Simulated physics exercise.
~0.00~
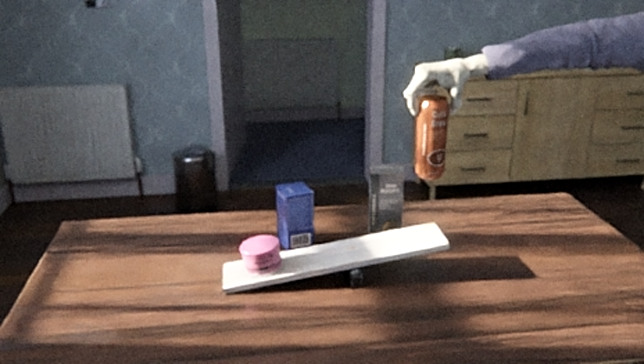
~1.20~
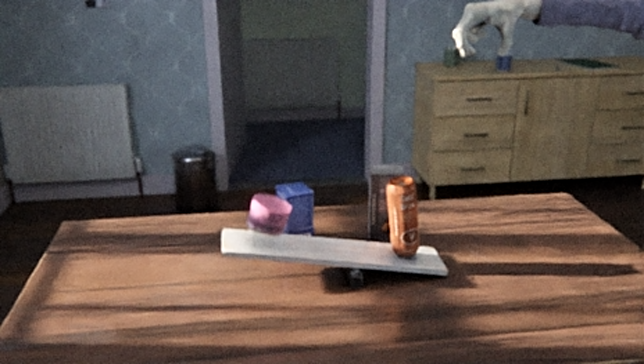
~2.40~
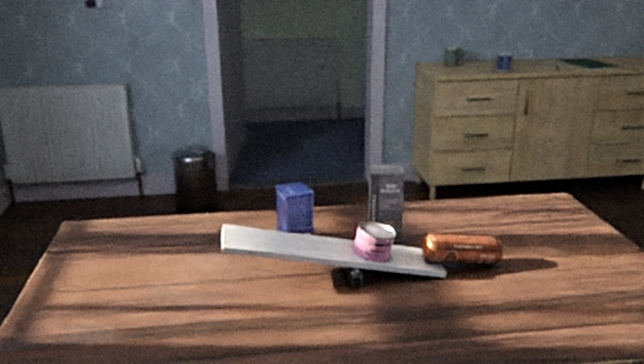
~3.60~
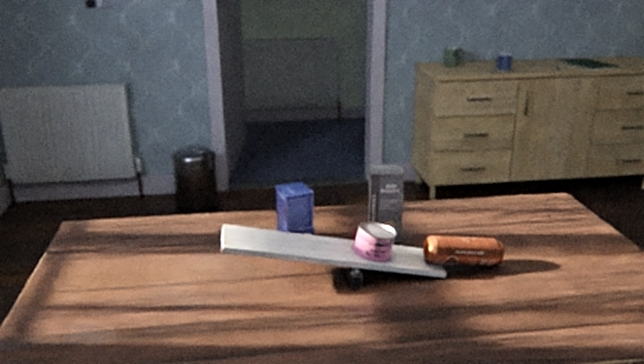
On a wooden table, a gloved hand dropped an orange can onto the raised right end of a white plank, tipping it the other way; the pink tin flipped and landed further right, and the can toppled onto its side beside it.
